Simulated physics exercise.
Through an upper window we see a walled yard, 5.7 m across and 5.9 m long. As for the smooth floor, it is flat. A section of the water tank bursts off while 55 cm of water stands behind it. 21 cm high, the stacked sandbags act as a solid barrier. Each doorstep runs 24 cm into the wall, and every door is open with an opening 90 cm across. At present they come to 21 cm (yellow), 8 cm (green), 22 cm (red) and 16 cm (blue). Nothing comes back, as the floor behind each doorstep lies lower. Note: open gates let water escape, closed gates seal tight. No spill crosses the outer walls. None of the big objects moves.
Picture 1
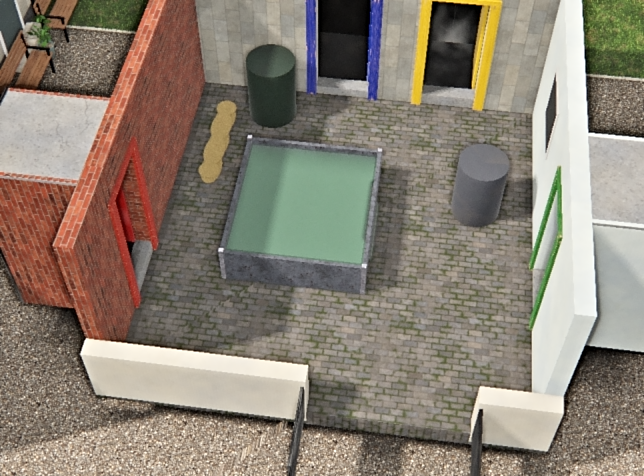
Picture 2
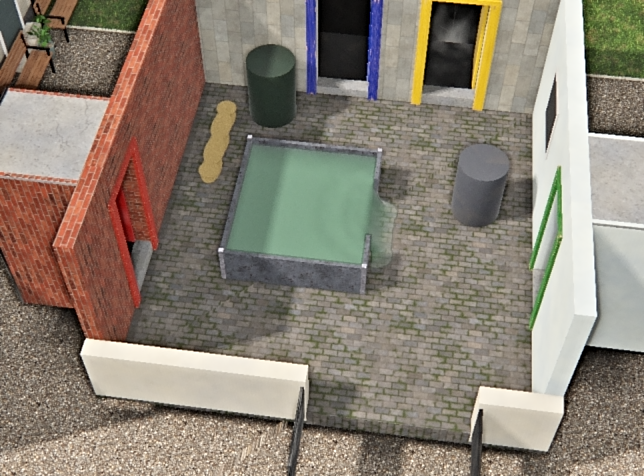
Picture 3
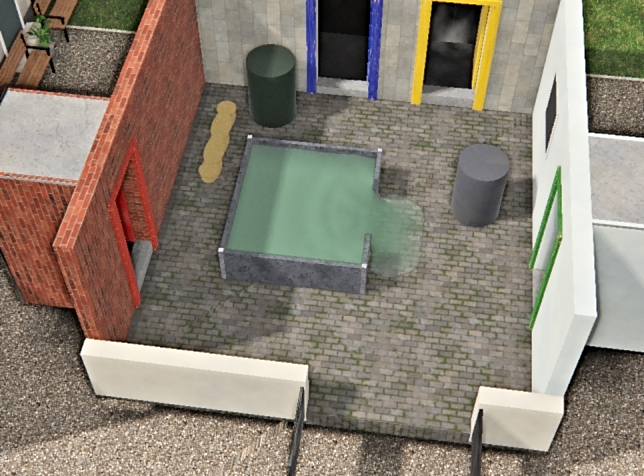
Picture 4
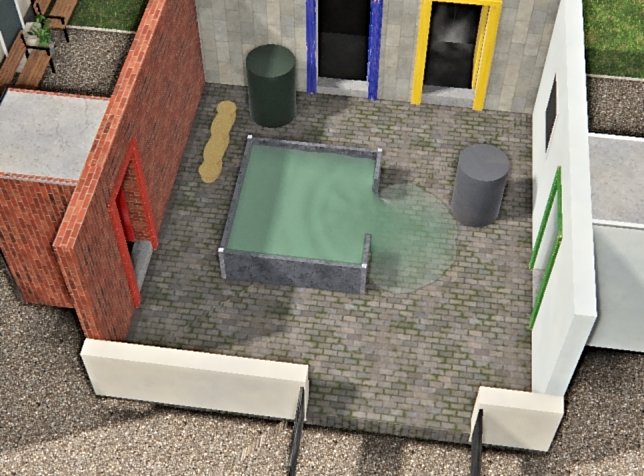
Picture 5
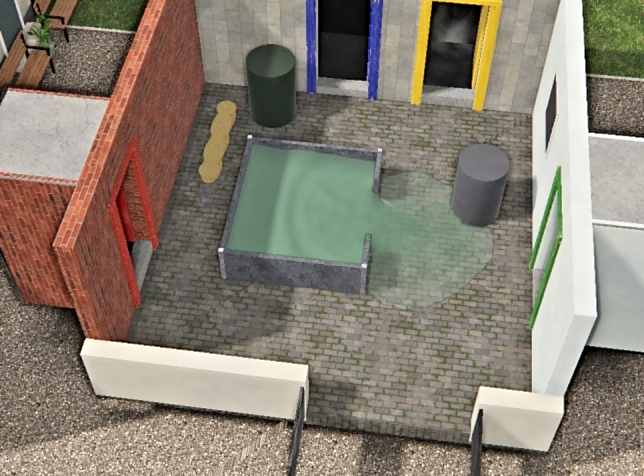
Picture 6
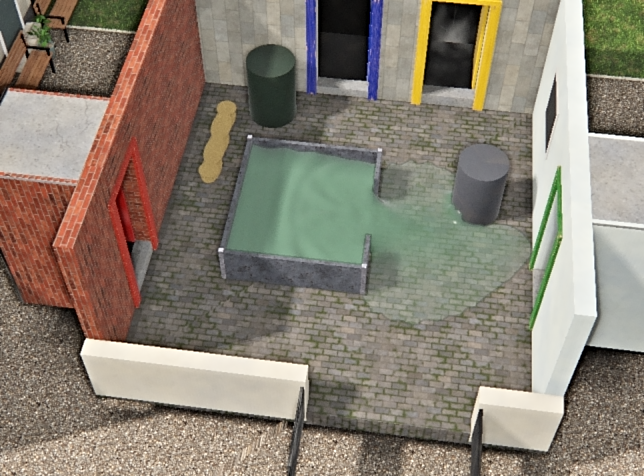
Pale green water pouring through a gap in the right side of a square tank, spreading across paving past a grey cylinder.
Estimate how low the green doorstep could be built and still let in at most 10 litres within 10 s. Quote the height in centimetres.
I would say 27 cm or so.
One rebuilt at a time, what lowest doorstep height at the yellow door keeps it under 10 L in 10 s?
The yellow door needs around 11.5 cm.
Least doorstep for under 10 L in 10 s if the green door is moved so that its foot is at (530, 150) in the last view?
About 12.0 cm.
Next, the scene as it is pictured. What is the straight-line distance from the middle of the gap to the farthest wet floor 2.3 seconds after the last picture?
Roughly 3.8 metres.
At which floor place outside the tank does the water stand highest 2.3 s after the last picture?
Check close to (524, 411).
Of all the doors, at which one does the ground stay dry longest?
That would be the red door.
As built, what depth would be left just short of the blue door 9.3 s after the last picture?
Lab note: Depth approx. 8.5 cm.
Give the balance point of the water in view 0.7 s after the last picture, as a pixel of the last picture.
Roughly (344, 228).
Then, 0.7 s after the last picture water covers 25 % of the floor, deepest (34 cm) near (526, 262); 22 cm at the green door, 18 litres in over its 8 cm doorstep.
Then, 2.3 s after the last picture water covers 40 % of the floor, deepest (28 cm) near (524, 411); 23 cm at the green door, 184 litres in over its 8 cm doorstep.
Then, 9.3 s after the last picture water covers 95 % of the floor, deepest (10 cm) near (229, 151); 8 cm at the green door, 330 litres in over its 8 cm doorstep.
At the green door as built, the water peaked near 27 cm, 1.3 s after the last picture.
With a doorstep of 23.5 cm, 25 litres would have come in within the 10 s; with 32 cm, 1 litre. So under 10 litres takes about 27 cm.
